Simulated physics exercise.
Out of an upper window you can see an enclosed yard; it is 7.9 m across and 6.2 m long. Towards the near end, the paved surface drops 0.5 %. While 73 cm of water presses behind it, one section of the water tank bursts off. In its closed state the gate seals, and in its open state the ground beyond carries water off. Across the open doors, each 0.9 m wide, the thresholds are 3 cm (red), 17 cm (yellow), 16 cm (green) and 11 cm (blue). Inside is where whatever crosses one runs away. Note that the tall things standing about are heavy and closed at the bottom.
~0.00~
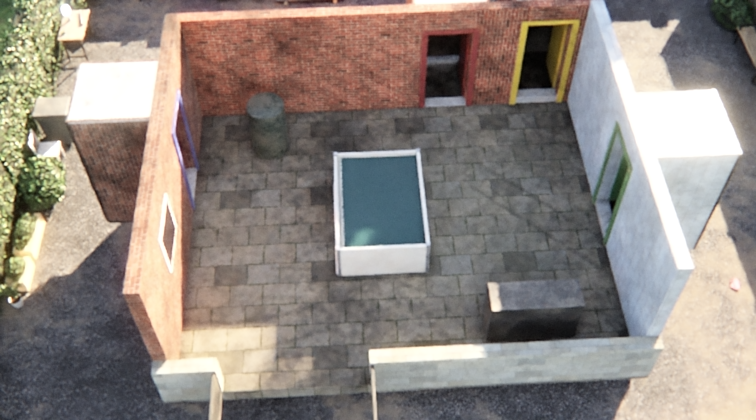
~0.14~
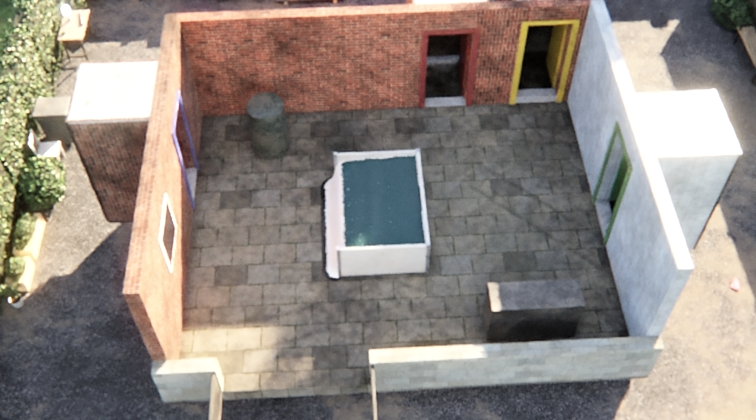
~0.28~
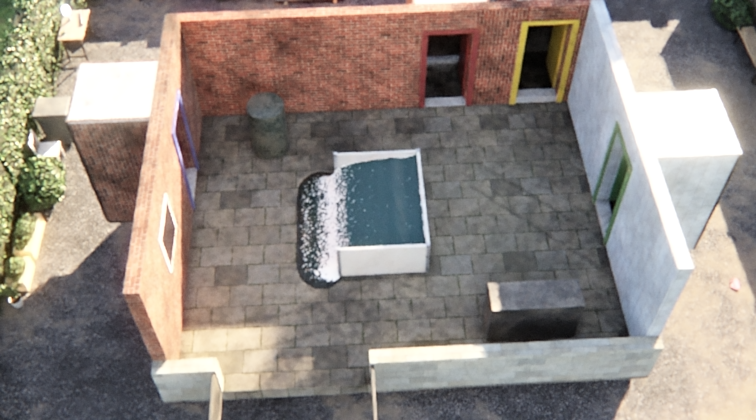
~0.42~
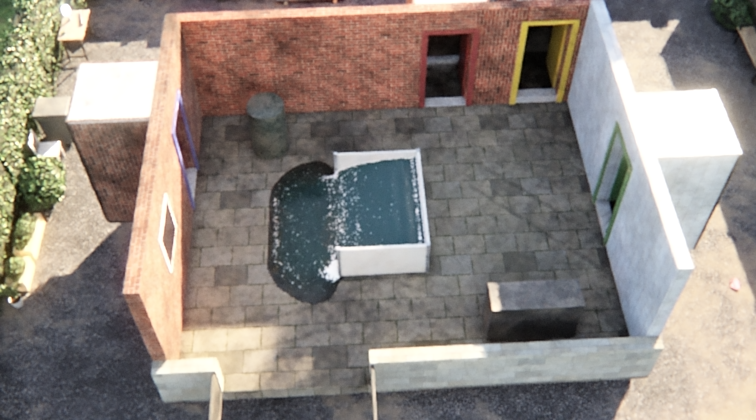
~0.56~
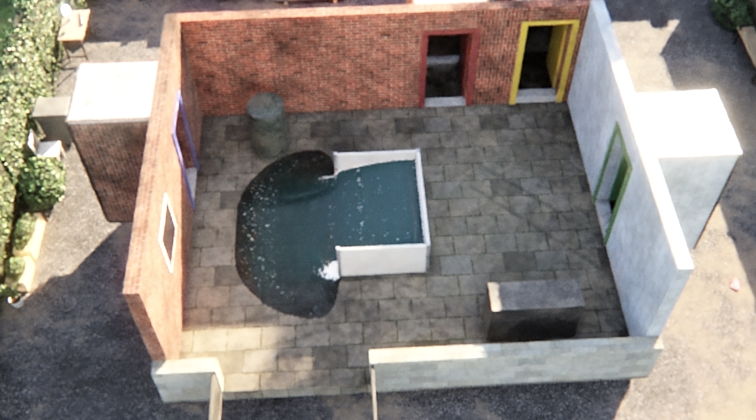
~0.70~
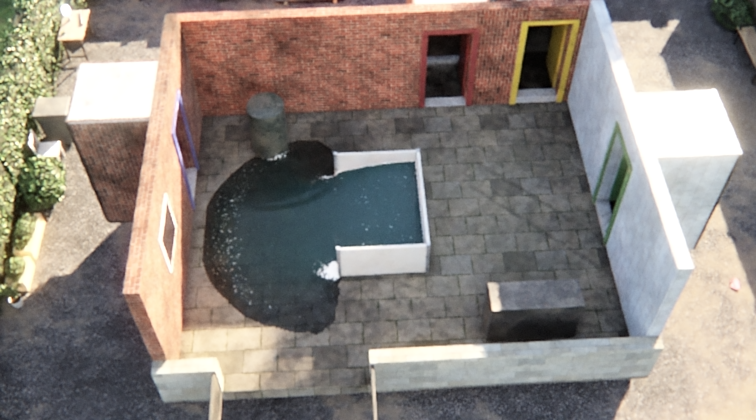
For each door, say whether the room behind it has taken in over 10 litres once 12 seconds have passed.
Result: The red door will most likely respect the limit; the yellow door will most likely respect the limit; the green door will most likely respect the limit; the blue door will most likely bust the limit.
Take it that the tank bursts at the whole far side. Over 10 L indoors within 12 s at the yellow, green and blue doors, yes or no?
Door yellow stays within, door green stays within, door blue stays within.
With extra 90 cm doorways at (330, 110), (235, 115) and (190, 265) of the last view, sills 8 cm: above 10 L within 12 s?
In turn: Short of it, beyond it, beyond it.
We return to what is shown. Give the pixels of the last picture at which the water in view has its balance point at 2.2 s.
Close to (268, 237) in the last picture.
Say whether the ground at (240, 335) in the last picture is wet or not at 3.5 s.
Soaked.
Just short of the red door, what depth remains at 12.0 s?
It comes to near 2.5 cm.
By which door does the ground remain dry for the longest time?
That would be the green door.
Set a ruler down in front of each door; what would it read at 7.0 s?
You'd get red at 2 cm, yellow at 2 cm, green at 1 cm, and blue at 8 cm.
After 1.4 s water covers 30 % of the floor and is deepest (44 cm) near (200, 243); red door not reached, yellow door not reached, green door not reached, blue door 27 cm at the sill, 35 L in.
After 2.2 s water covers 30 % of the floor and is deepest (48 cm) near (178, 371); red door not reached, yellow door not reached, green door not reached, blue door 29 cm at the sill, 125 L in.
After 3.5 s water covers 40 % of the floor and is deepest (26 cm) near (177, 381); red door not reached, yellow door not reached, green door not reached, blue door 17 cm at the sill, 196 L in.
After 7.0 s water covers 80 % of the floor and is deepest (10 cm) near (189, 259); red door 2 cm at the sill, 0 L in, yellow door 2 cm at the sill, 0 L in, green door not reached, blue door 8 cm at the sill, 208 L in.
After 12.0 s water covers 95 % of the floor and is deepest (6 cm) near (606, 359); red door 2 cm at the sill, 0 L in, yellow door 5 cm at the sill, 0 L in, green door 5 cm at the sill, 0 L in, blue door 2 cm at the sill, 208 L in.
